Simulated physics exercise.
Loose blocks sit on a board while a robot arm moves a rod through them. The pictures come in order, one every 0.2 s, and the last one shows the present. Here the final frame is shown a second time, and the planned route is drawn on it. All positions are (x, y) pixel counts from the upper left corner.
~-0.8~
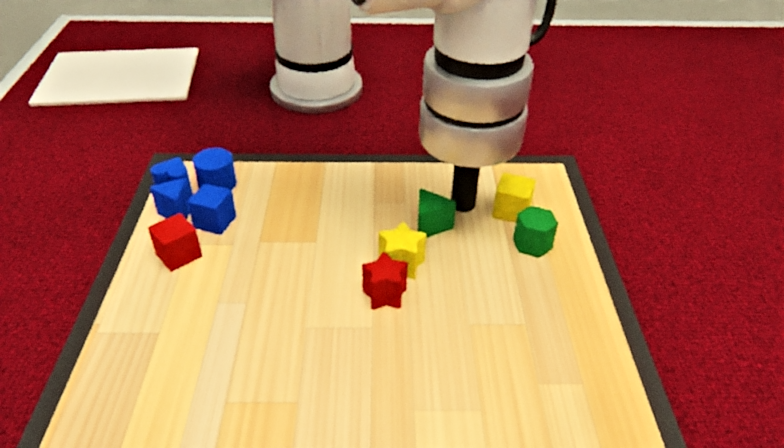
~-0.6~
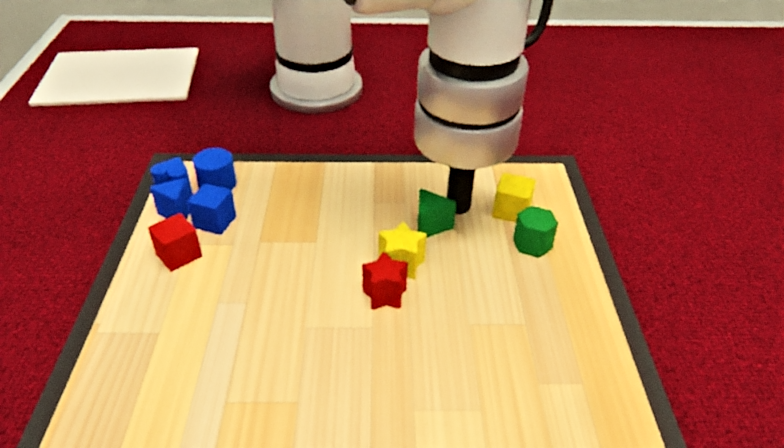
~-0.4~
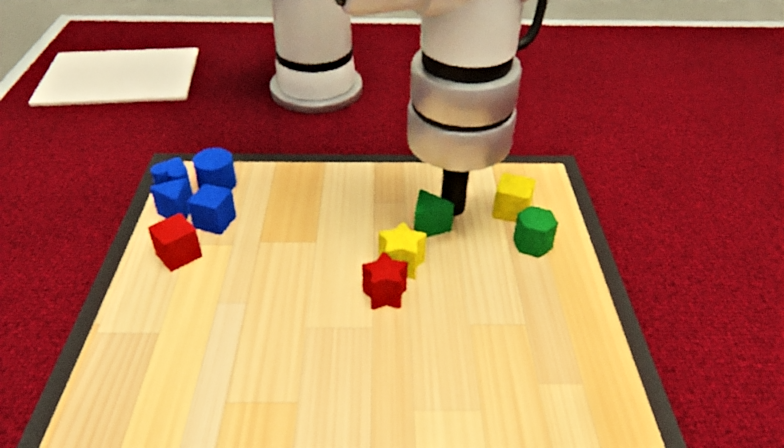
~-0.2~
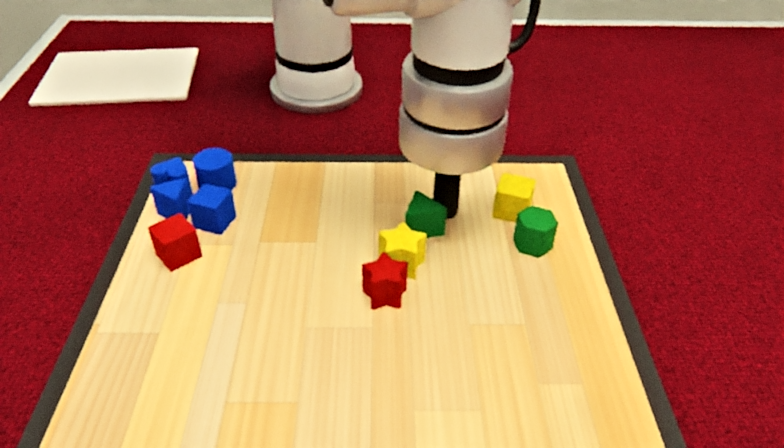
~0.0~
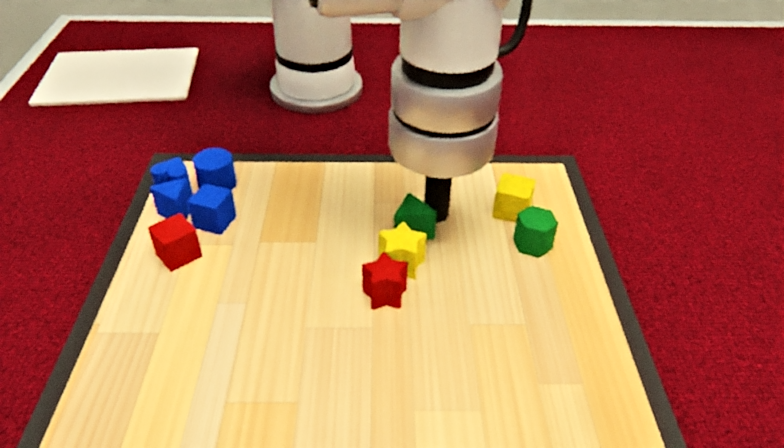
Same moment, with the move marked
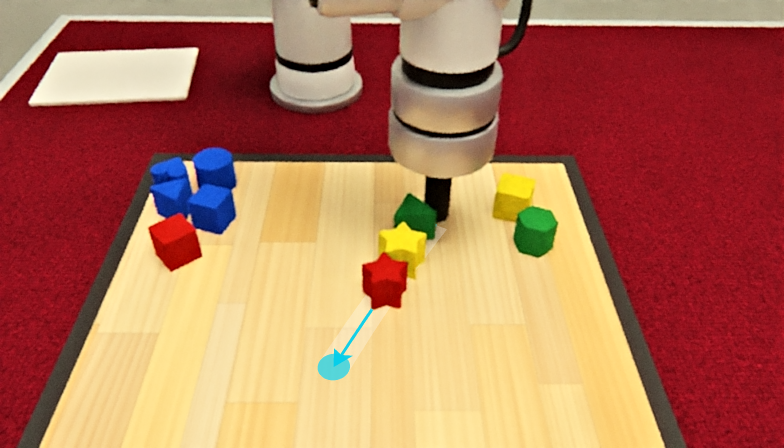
At first, a robot arm holds a dark rod just right of a green triangle on a wooden board scattered with blue, red, yellow and green blocks. The rod moves slightly left to the triangle, then pushes it a short way left, close behind the yellow star, while the other blocks stay still.
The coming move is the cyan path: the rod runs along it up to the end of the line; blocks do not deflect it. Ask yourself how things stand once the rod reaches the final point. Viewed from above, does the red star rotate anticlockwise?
Yes, that is how it ends up.
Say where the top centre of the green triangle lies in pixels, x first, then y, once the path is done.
I'd say the green triangle ends with its top centre at (388, 217).
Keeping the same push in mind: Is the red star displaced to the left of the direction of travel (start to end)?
In short: No.
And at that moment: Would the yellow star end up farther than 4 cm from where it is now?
I'd say yes.
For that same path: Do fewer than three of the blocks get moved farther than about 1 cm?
I expect not.
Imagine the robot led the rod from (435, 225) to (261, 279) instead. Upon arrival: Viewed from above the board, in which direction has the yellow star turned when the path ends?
That block twists counter-clockwise.
Path on the board, from (435, 225) to (334, 367).
On the path given first. One third of the way, rod (405, 255); red star (371, 279), turned 35° anticlockwise; yellow star (385, 253); green triangle (388, 217), turned 65° clockwise.
Two thirds of the way, rod (370, 303); red star (326, 332), turned 30° anticlockwise; yellow star (346, 302); green triangle (388, 217), turned 65° clockwise.
At the end, rod (333, 358); red star (271, 389), turned 20° anticlockwise; yellow star (301, 357), turned 15° clockwise; green triangle (388, 217), turned 65° clockwise; yellow square piece in place.
